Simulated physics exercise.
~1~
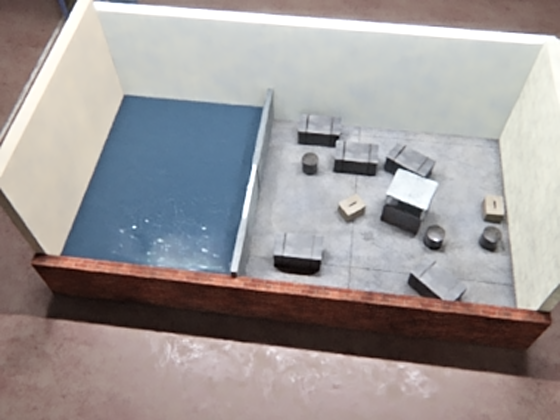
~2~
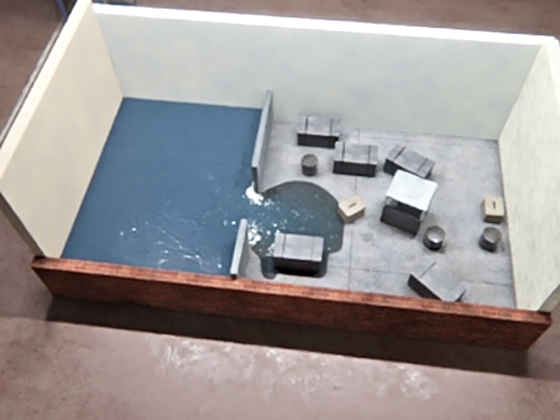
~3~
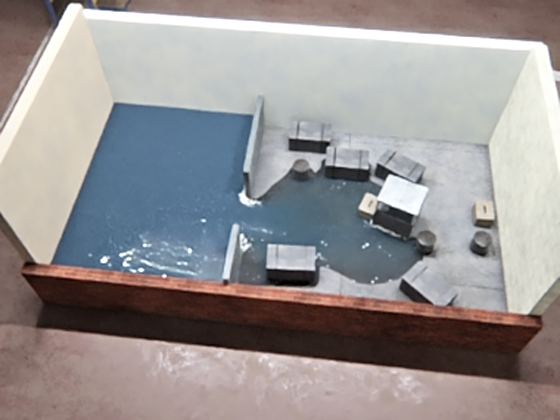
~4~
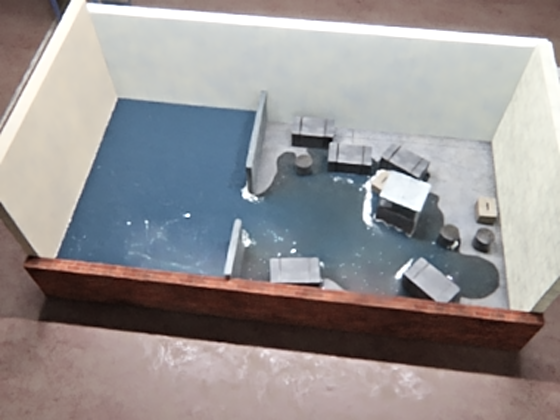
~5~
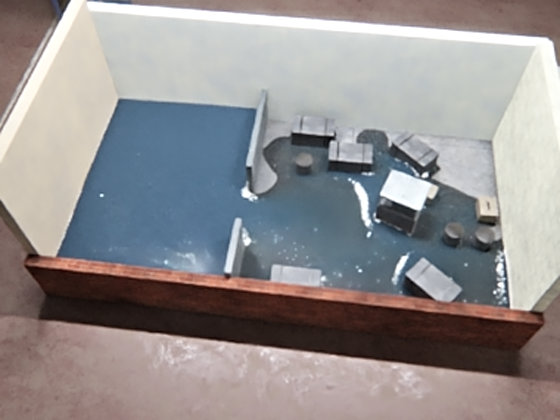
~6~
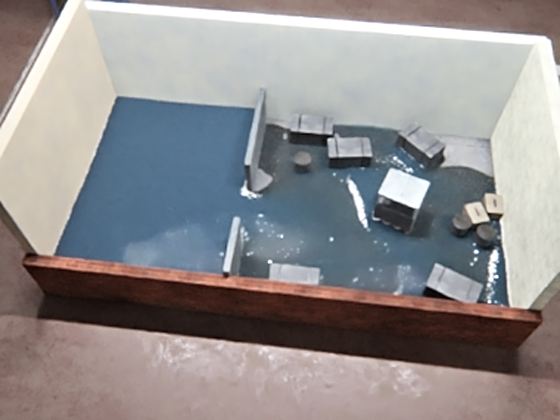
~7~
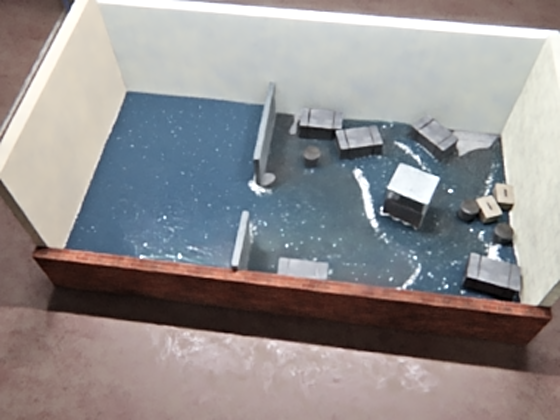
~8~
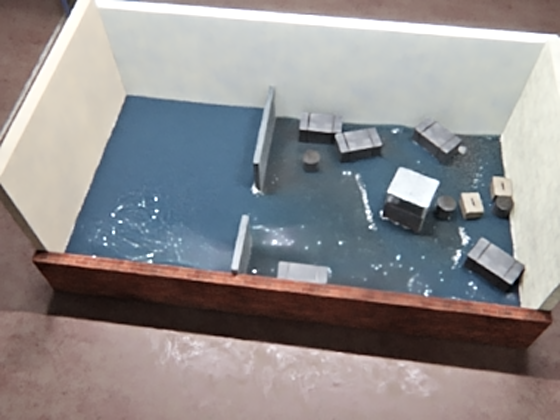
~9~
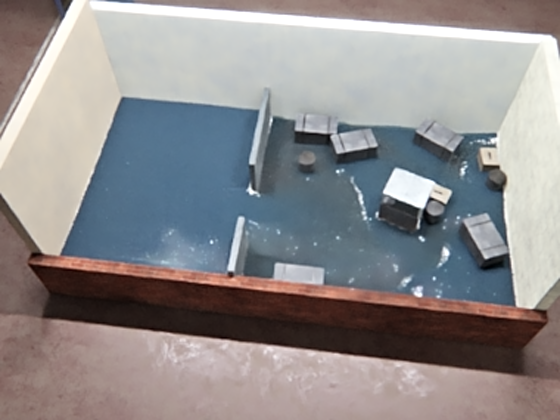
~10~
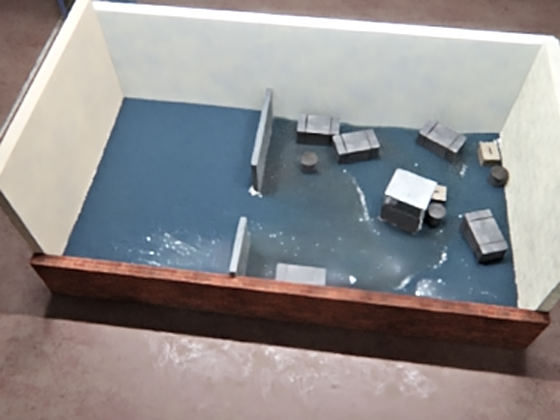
To begin with, blue water fills the left part of a walled, box-like enclosure, held back by a thin grey partition, while dark trunks, small crates and grey round containers sit on the dry floor to the right. A gap opens in the partition and water spills through, spreading around the nearest trunks. The flood pushes on past a large pale-topped block, carrying a small crate rightward. Soon the lighter objects gather near the right wall, then drift upward, some turning back left. Finally, water covers the floor, with a crate and container resting beside the block.
